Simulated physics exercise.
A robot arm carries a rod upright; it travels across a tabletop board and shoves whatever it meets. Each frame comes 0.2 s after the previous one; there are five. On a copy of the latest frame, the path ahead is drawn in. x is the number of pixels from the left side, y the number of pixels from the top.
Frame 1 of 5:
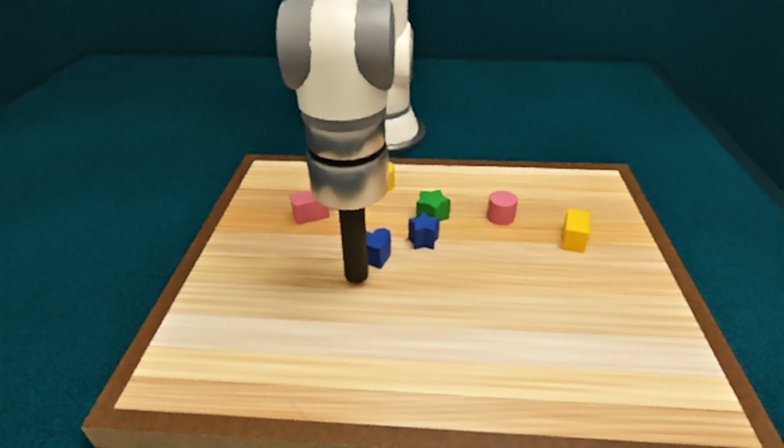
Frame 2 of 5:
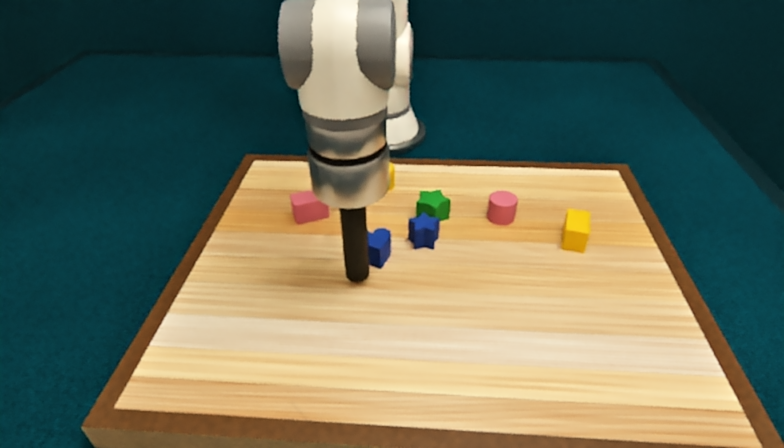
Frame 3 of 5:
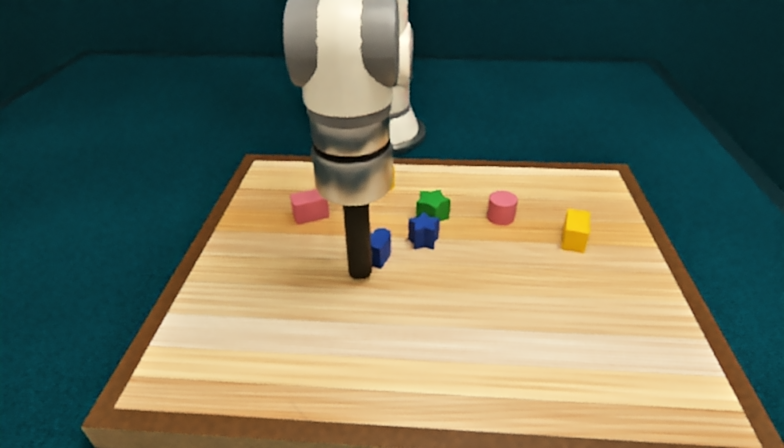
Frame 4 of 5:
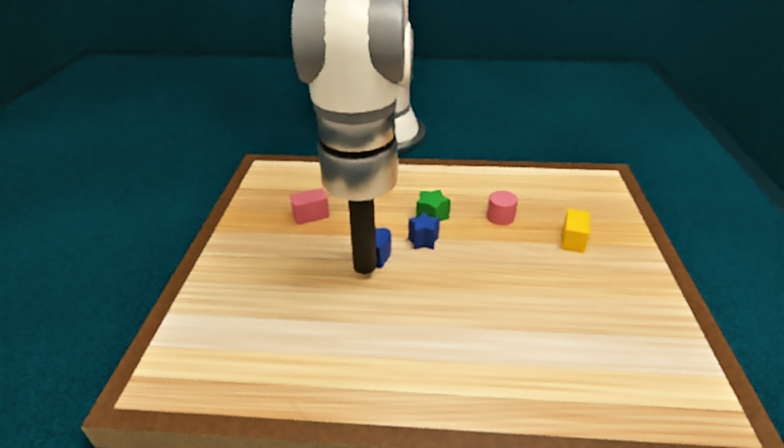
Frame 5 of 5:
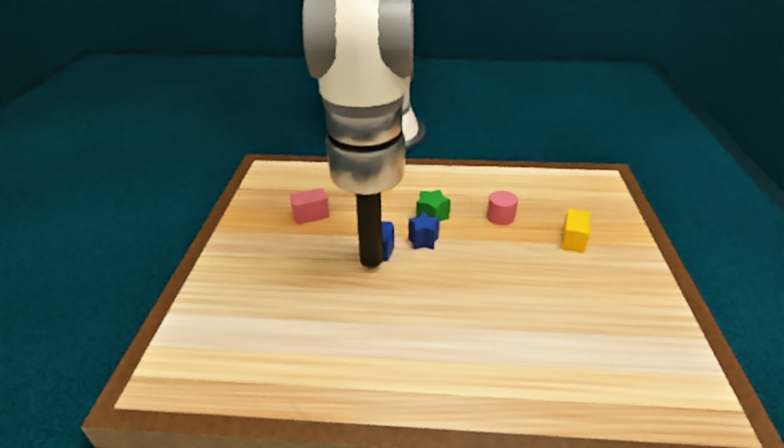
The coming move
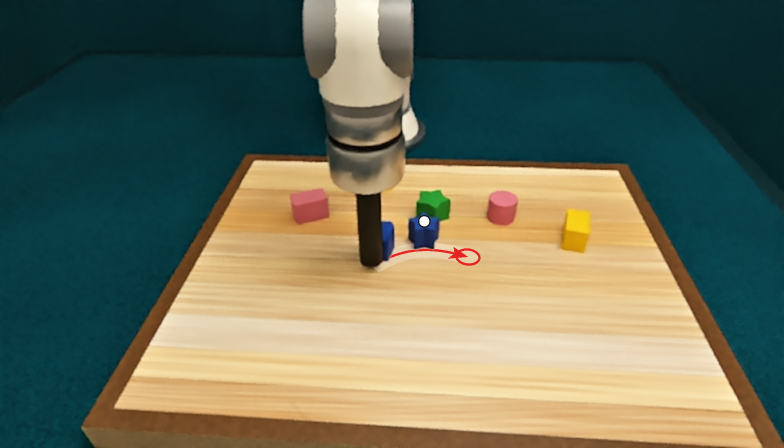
A robot arm slowly moves its black rod right and slightly away beside a blue block.
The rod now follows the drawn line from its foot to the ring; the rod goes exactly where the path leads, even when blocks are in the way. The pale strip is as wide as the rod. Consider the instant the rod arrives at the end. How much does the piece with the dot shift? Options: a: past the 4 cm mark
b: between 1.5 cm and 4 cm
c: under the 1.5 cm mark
My answer is option b.
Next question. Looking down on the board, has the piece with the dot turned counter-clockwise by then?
Yes, it checks out.
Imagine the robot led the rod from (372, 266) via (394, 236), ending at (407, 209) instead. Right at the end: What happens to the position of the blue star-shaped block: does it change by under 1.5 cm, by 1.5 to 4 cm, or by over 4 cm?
Once the path ends, it will sit under 1.5 cm from where it is now.
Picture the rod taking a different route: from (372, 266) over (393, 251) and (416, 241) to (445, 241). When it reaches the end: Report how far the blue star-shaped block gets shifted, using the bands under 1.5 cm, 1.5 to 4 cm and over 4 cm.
That block covers upwards of 4 cm.
The drawn path runs from (372, 266) over (401, 253) and (434, 250) to (468, 257); the dot is on the blue star-shaped block.
The first path, step by step. One third of the way, rod at (401, 248); blue heart-shaped block at (390, 220), turned 40° anticlockwise.
Two thirds of the way, rod at (435, 245); blue heart-shaped block at (390, 220), turned 40° anticlockwise; blue star-shaped block at (437, 217), turned 65° anticlockwise.
At the end, rod at (468, 251); blue heart-shaped block at (390, 220), turned 40° anticlockwise; blue star-shaped block at (439, 217), turned 75° anticlockwise; green star-shaped block not moved; pink disc not moved.
